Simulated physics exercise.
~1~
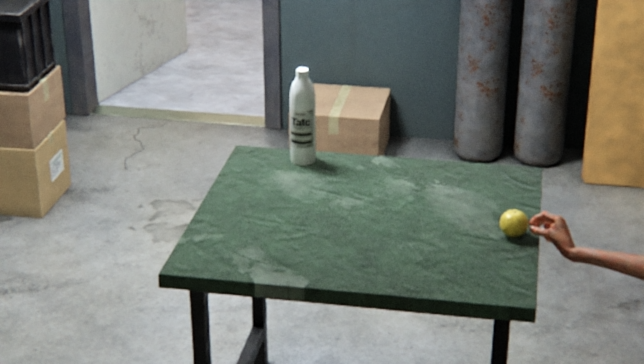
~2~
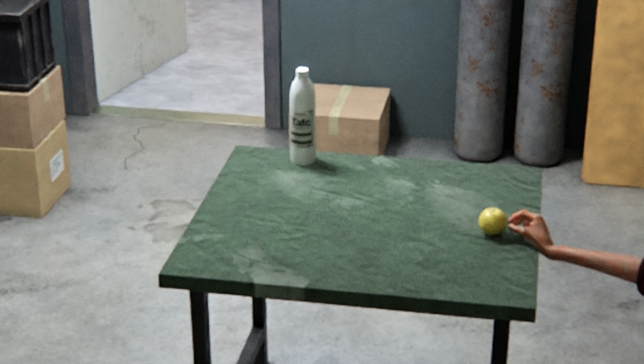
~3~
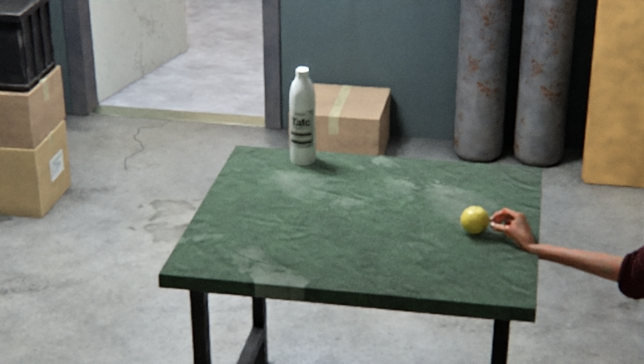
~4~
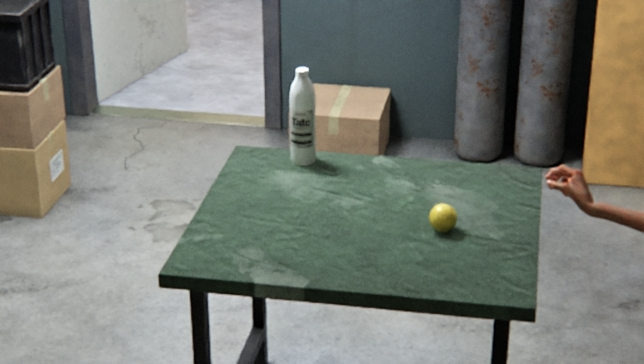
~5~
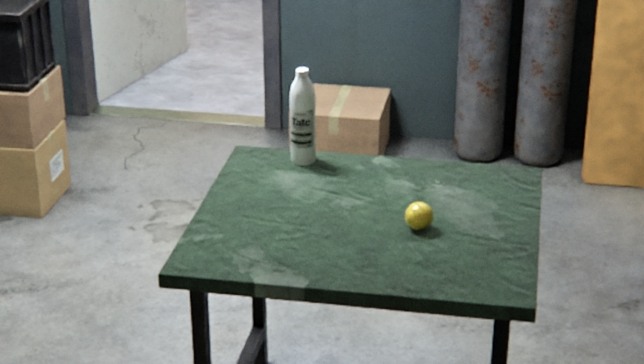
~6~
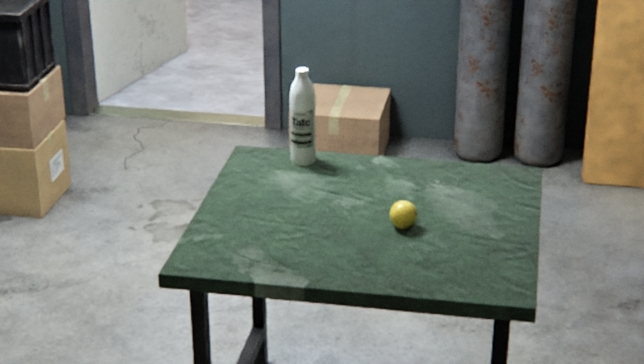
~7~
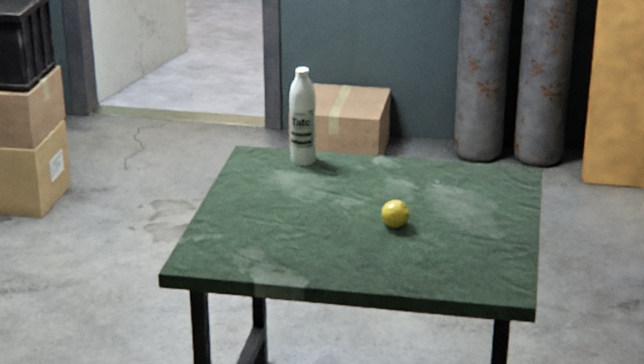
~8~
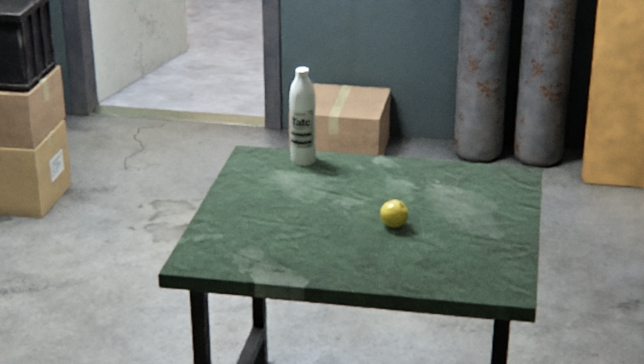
In a storage room with a concrete floor, seen from slightly above, a green-topped table with dark legs stands before cardboard boxes, a doorway and two tall grey rolls. A white bottle stands near the table's back edge, and a yellow apple sits by the right edge, where a hand reaches in. The hand pushes the apple leftward across the surface, then lets go and draws back out of view on the right. The apple carries on left alone, slowing gradually. It comes to rest near the middle of the table, still on top, while the bottle stays in place.
